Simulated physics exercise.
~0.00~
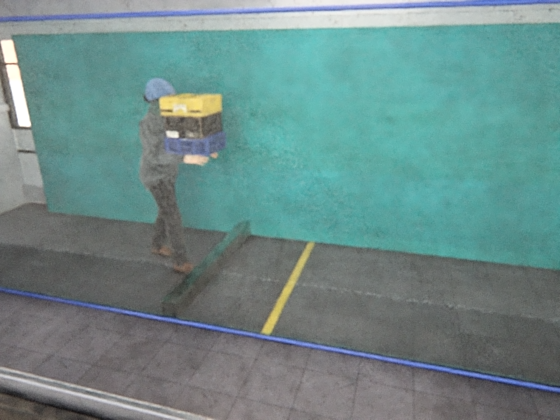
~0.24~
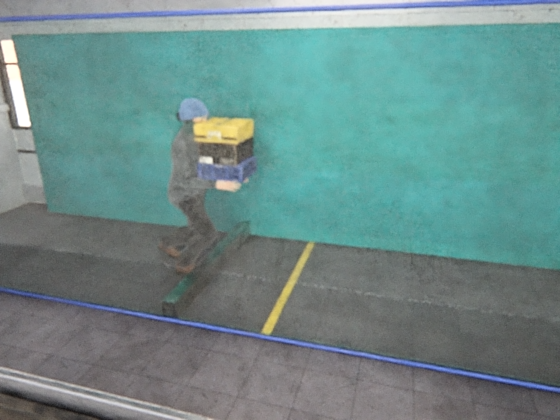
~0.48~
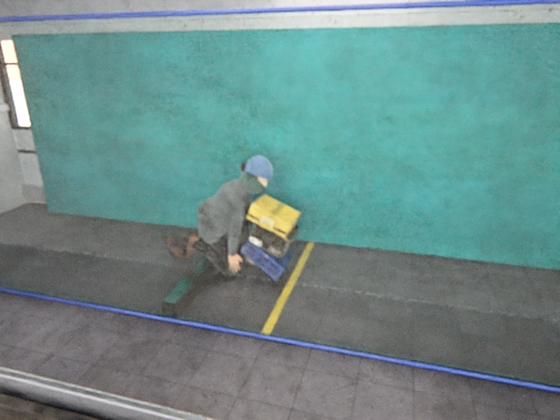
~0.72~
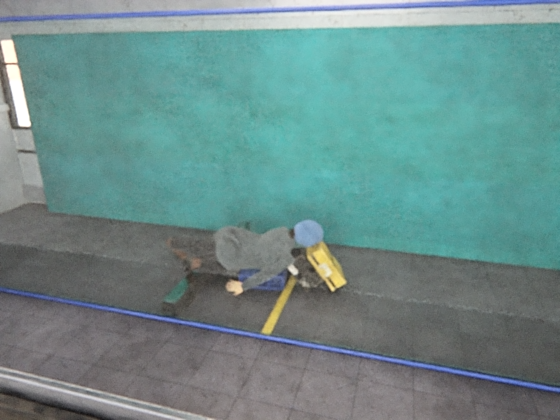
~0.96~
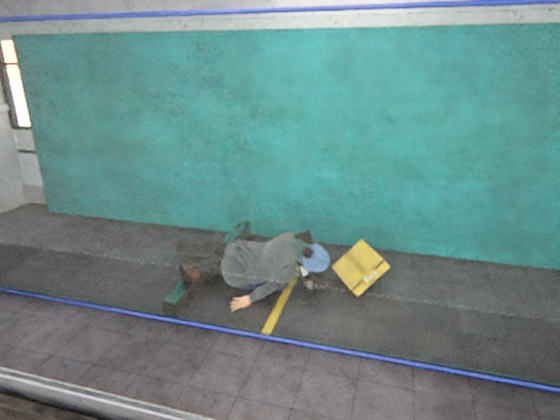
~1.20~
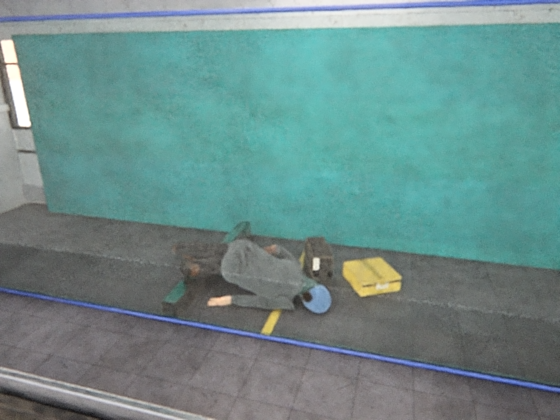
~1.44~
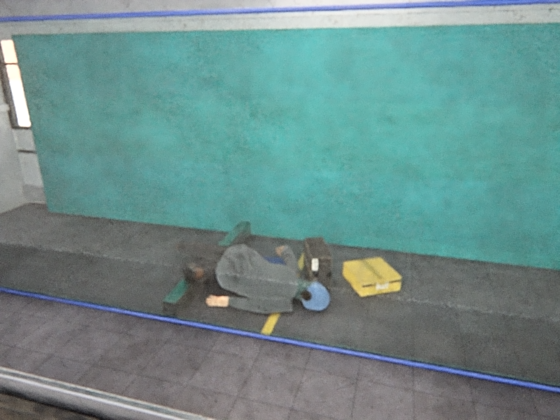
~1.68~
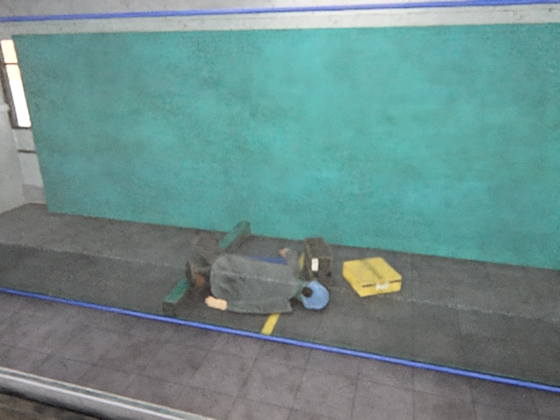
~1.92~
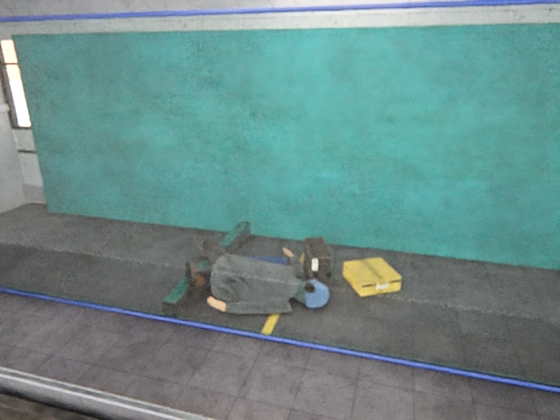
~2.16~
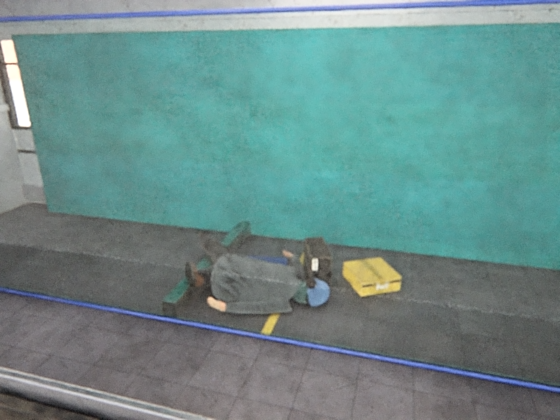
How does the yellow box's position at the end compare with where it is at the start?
At the start the yellow box is on top of the stack in the person's arms, left of the yellow line. At the end it lies on the floor to the right of the line, beyond the fallen person's head.
The video shows a person in a blue cap carrying stacked yellow, black and blue boxes rightward, then pitching forward over a low green rail as the boxes tumble. The person ends up lying with their head past the yellow line, the yellow and black boxes beyond it and the blue one short.
